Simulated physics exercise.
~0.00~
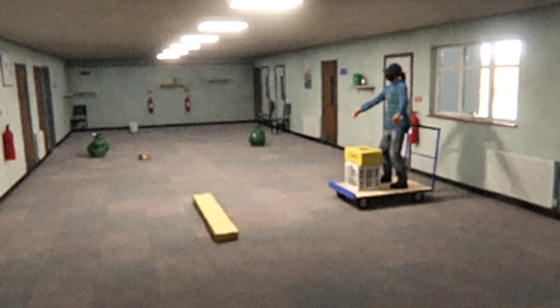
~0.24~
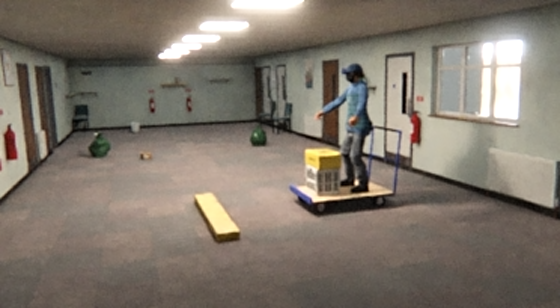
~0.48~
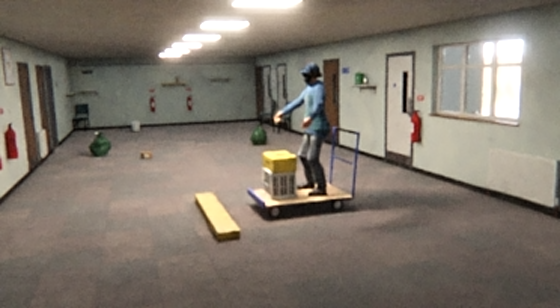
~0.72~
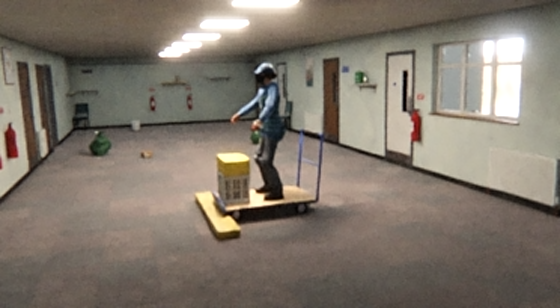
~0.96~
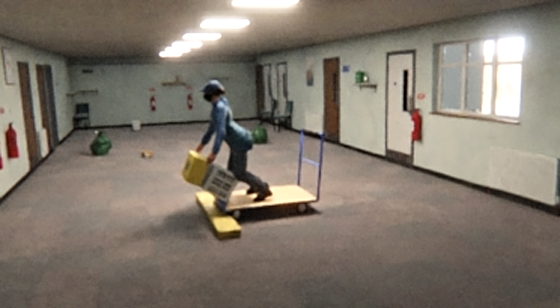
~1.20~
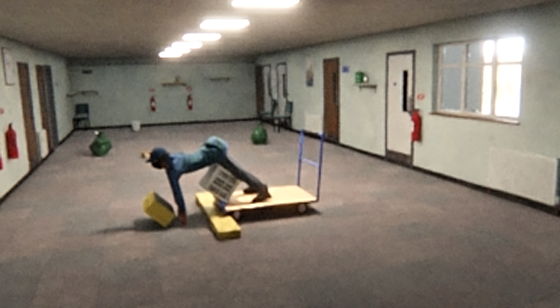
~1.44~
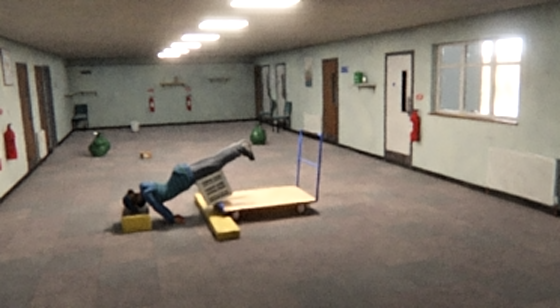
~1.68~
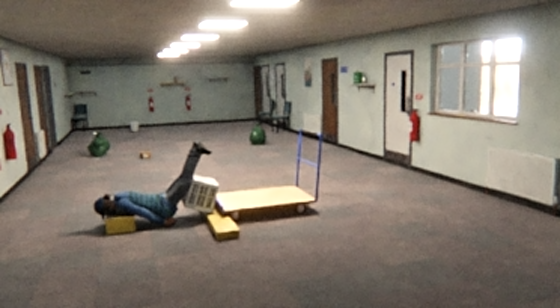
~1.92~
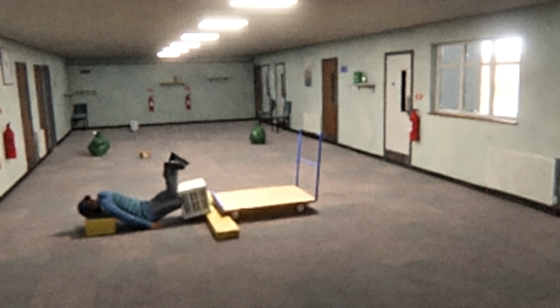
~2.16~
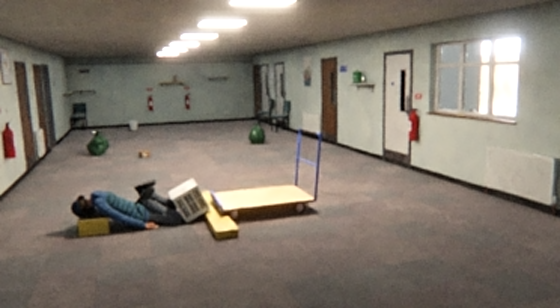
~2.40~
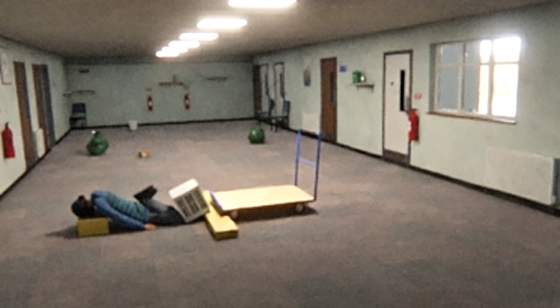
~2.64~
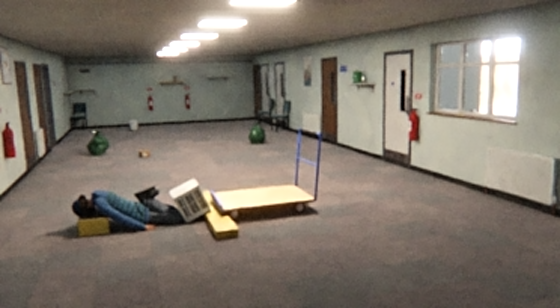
A worker riding a trolley hits a yellow beam and tumbles left with two boxes, lying still.
